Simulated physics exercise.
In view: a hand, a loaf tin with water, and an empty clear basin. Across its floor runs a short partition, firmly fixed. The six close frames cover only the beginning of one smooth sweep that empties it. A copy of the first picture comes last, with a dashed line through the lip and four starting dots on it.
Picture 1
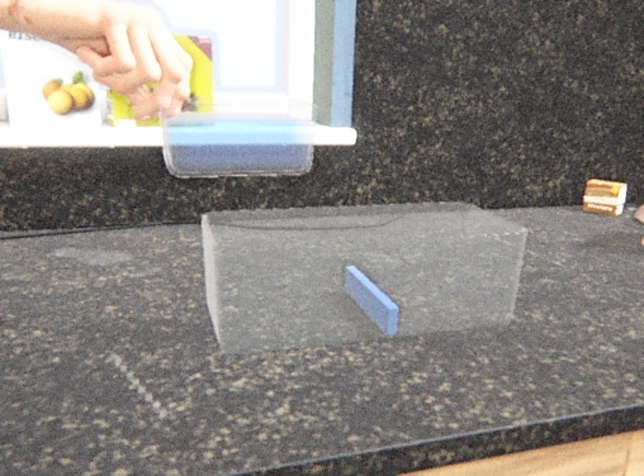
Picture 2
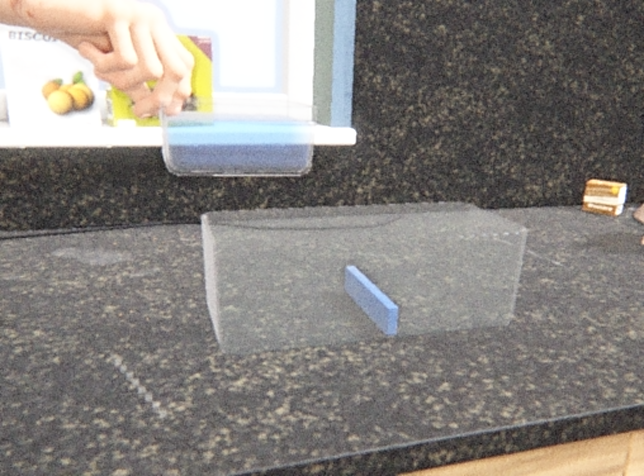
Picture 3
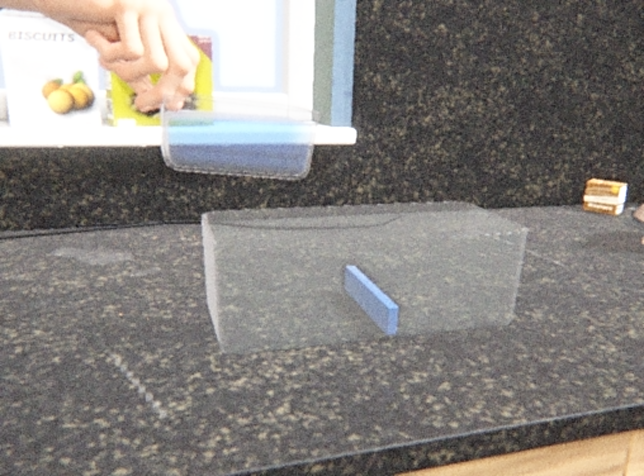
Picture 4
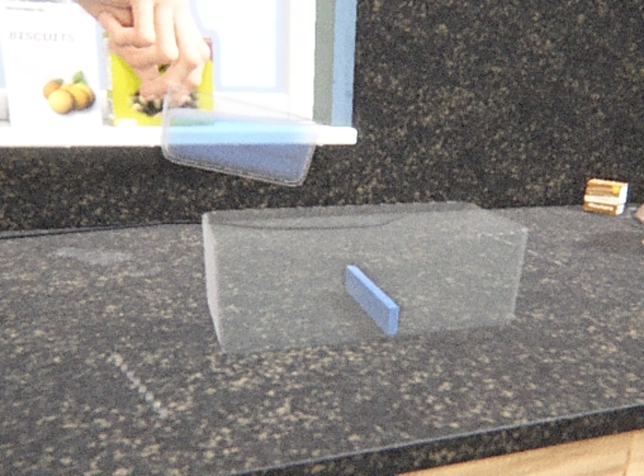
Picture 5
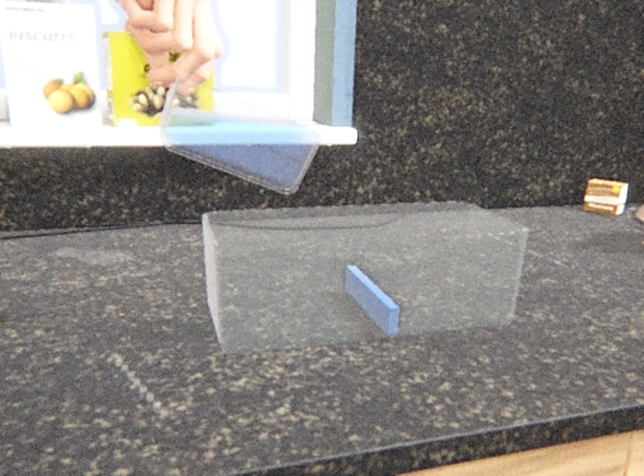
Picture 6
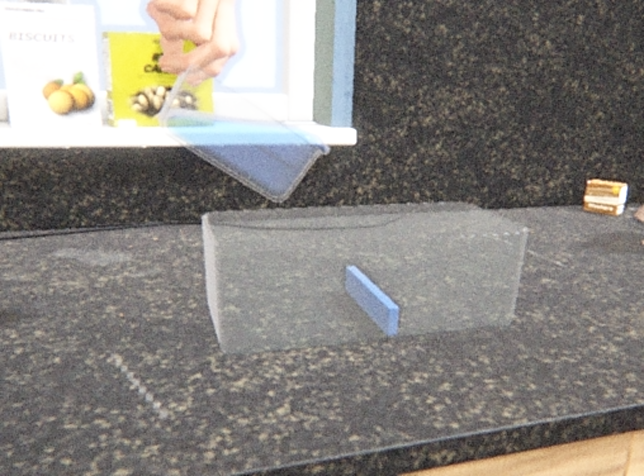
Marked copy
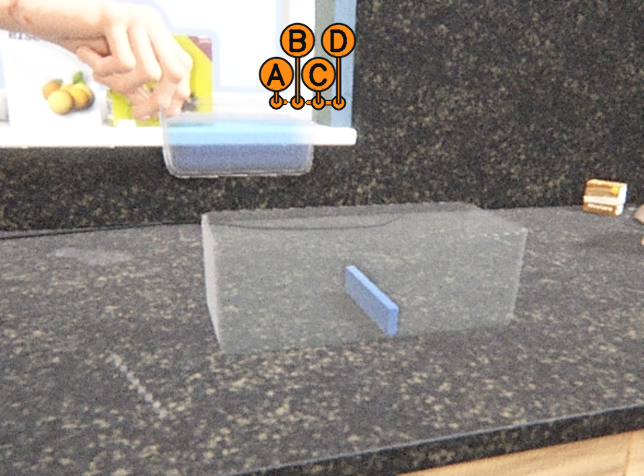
A hand holding a clear container of bluish liquid above an empty transparent basin with a blue partition, steadily tilting it rightward.
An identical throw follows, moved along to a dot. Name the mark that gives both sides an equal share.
Use dot D.
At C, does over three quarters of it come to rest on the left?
No, it does not.
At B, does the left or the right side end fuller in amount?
The left side.
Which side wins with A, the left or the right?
The left one.
On the marked copy, A at (276, 102); B at (297, 102); C at (318, 102); D at (338, 102).
With A, about 79 % ends left of the wall and 18 % right of it; 3 % is lost outside.
With B, about 81 % ends left of the wall and 17 % right of it.
With C, about 63 % ends left of the wall and 33 % right of it; 4 % is lost outside.
With D, about 46 % ends left of the wall and 52 % right of it.
